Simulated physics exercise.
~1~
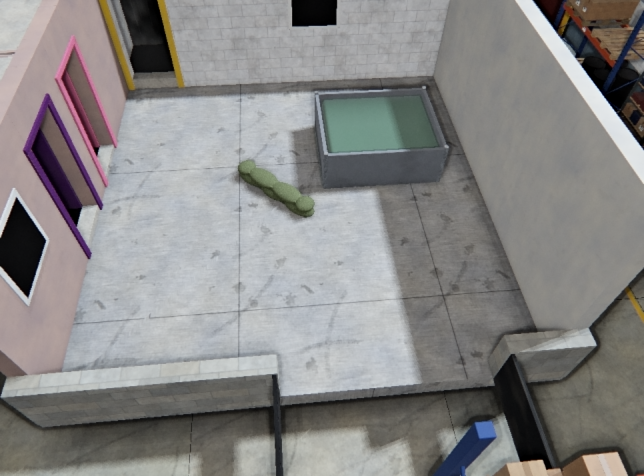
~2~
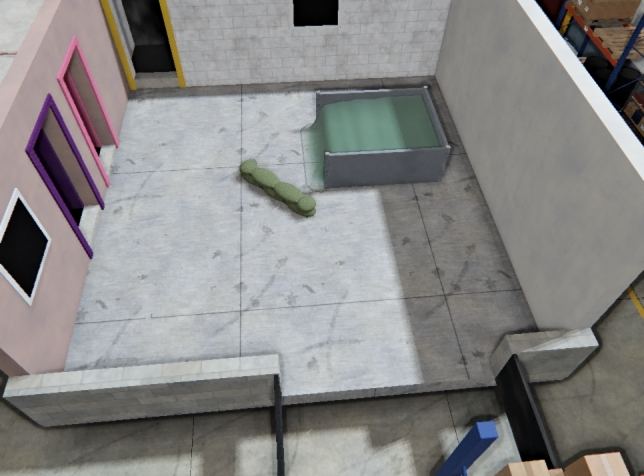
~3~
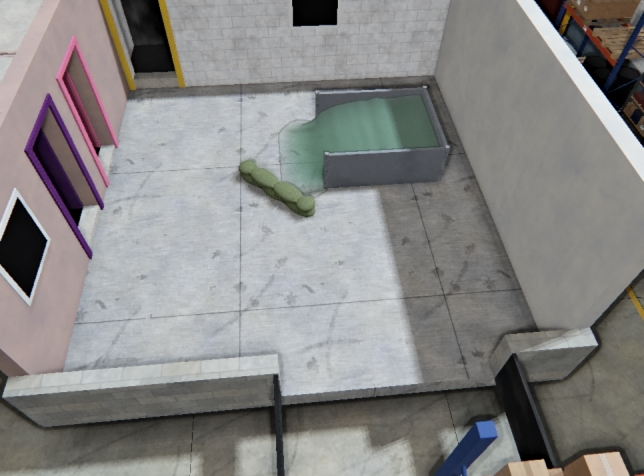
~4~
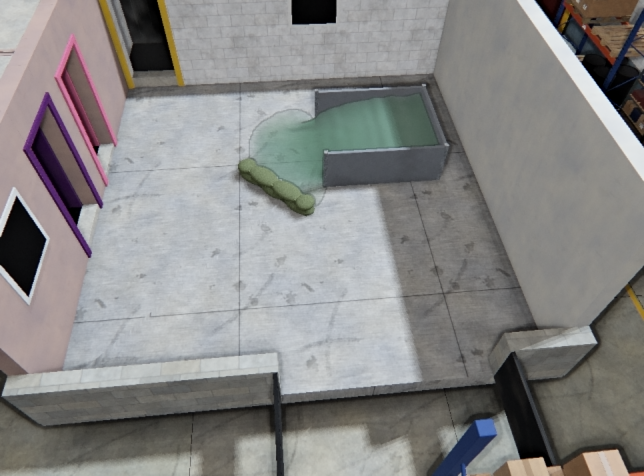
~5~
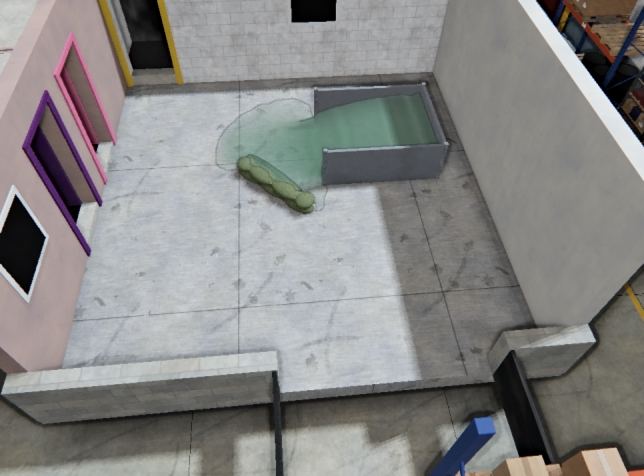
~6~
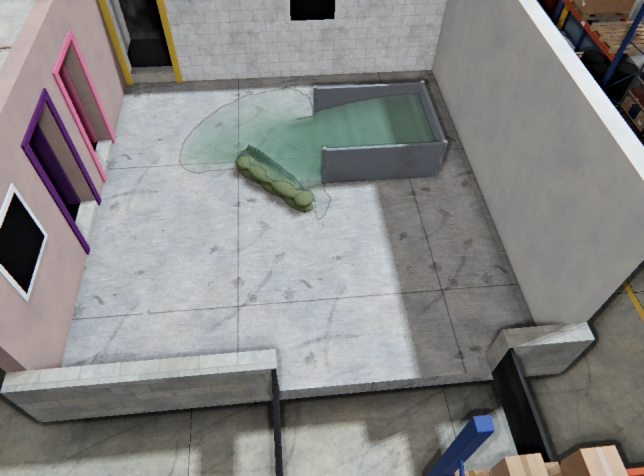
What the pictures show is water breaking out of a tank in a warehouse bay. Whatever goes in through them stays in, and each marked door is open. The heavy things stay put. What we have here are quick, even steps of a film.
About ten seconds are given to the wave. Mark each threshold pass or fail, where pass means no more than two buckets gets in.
Pink door - fail; yellow door - fail; purple door - pass.
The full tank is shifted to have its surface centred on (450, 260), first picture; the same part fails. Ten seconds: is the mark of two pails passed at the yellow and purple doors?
Result per door: Yellow does not reach it; purple gets past it.
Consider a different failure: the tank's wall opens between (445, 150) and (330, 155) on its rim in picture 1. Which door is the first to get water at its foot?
I'd say the purple one.
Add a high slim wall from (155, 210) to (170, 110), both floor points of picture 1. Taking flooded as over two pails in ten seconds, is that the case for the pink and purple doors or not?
My take is that the pink door misses the threshold while the purple door misses the threshold.
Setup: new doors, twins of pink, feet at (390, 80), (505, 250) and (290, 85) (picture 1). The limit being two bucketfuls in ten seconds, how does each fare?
In order: Falls short, falls short, falls short.
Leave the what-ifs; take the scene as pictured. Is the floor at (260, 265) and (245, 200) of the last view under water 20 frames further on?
Untouched, then untouched.
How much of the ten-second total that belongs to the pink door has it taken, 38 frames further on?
Close to 100 percent.
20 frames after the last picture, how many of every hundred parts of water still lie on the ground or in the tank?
Around 92 parts in a hundred.
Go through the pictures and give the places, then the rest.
The first picture shows still water in the tank at (378, 123).
In the second picture, the front is at (323, 189), out from the gap at (324, 146).
In the third picture, water pours out at (323, 147) and has run to (292, 124).
In the fourth picture, water pours out at (322, 147) and has run to (264, 124).
In the fifth picture, the front is at (222, 141), out from the gap at (322, 145).
In the sixth picture, water pours out at (321, 143) and has run to (184, 159).
A moment on, water covers 30 % of the floor; the pink door under two buckets in, the yellow door not reached, the purple door not reached.
Next, water covers 40 % of the floor; the pink door over two buckets in, the yellow door under two buckets in, the purple door wet at the sill, nothing in.
Then, water covers 45 % of the floor; the pink door far over two buckets in, the yellow door over two buckets in, the purple door wet at the sill, nothing in.
Later, water covers 70 % of the floor; the pink door far over two buckets in, the yellow door over two buckets in, the purple door wet at the sill, nothing in.
In the end, water covers 95 % of the floor; the pink door far over two buckets in, the yellow door over two buckets in, the purple door wet at the sill, nothing in.
